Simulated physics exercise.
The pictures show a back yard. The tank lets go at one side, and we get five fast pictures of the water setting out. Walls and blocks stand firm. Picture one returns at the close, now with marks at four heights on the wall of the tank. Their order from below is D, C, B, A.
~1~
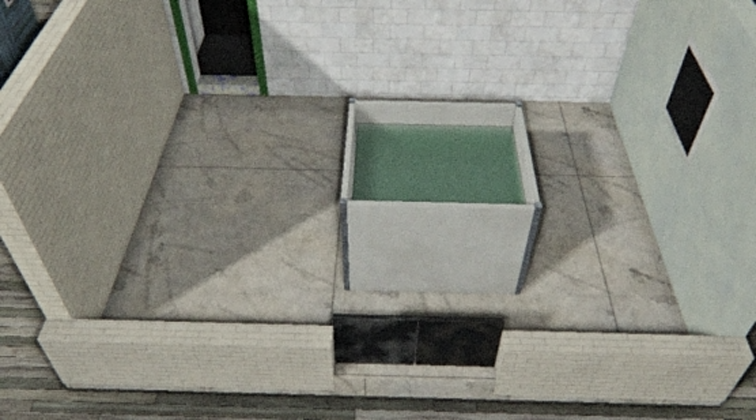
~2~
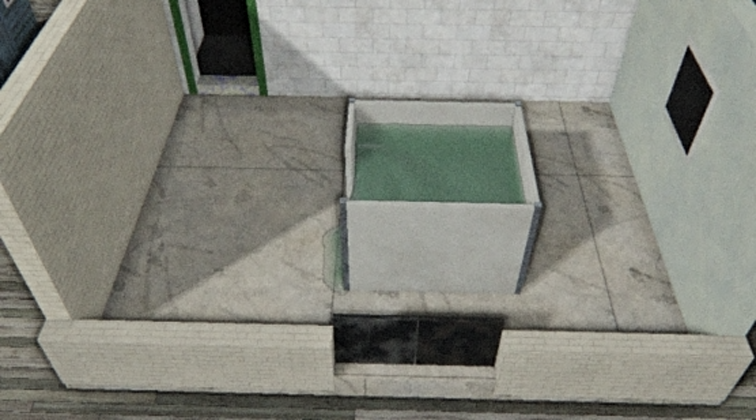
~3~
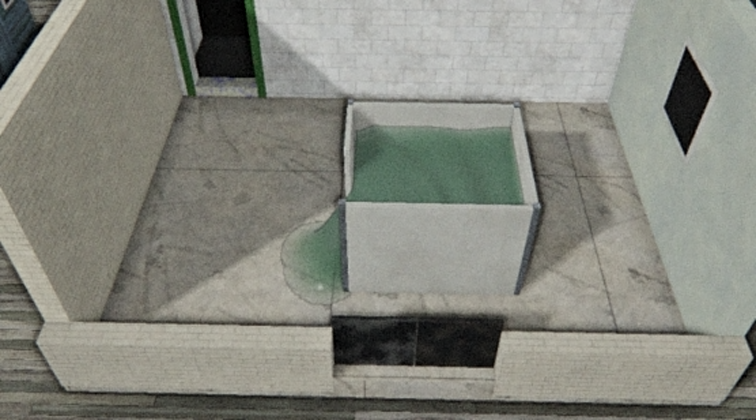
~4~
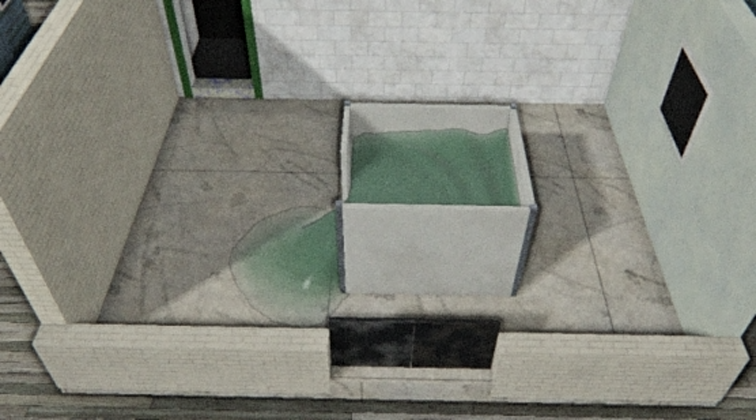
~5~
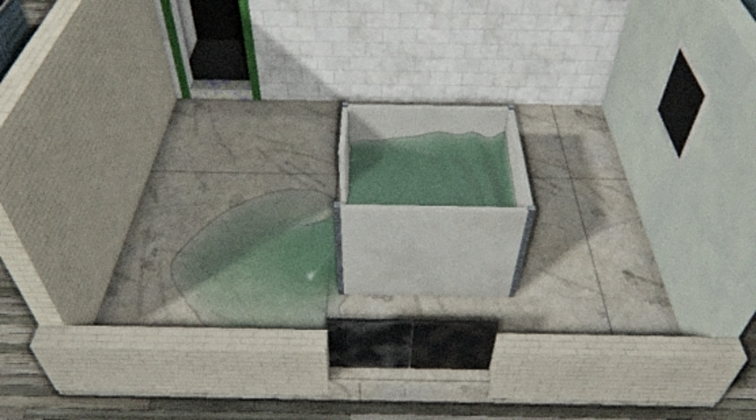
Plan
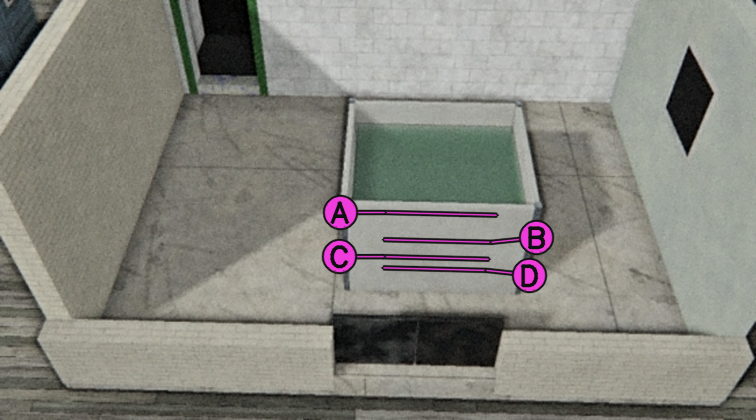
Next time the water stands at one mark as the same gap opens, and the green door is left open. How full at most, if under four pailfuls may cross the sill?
Go for C.
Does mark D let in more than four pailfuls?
No, not at all.
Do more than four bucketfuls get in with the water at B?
Yes, it does.
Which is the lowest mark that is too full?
Mark B.
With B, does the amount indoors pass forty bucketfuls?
No.
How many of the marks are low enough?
Two of them.
On the marked copy, A at (440, 213); B at (437, 240); C at (436, 257); D at (435, 269); from the bottom up D, C, B, A.
Choosing A, dozens of bucketfuls pour in.
Choosing B, about 13 bucketfuls get in.
Choosing C, a bucket or two gets in.
Choosing D, nothing gets over.
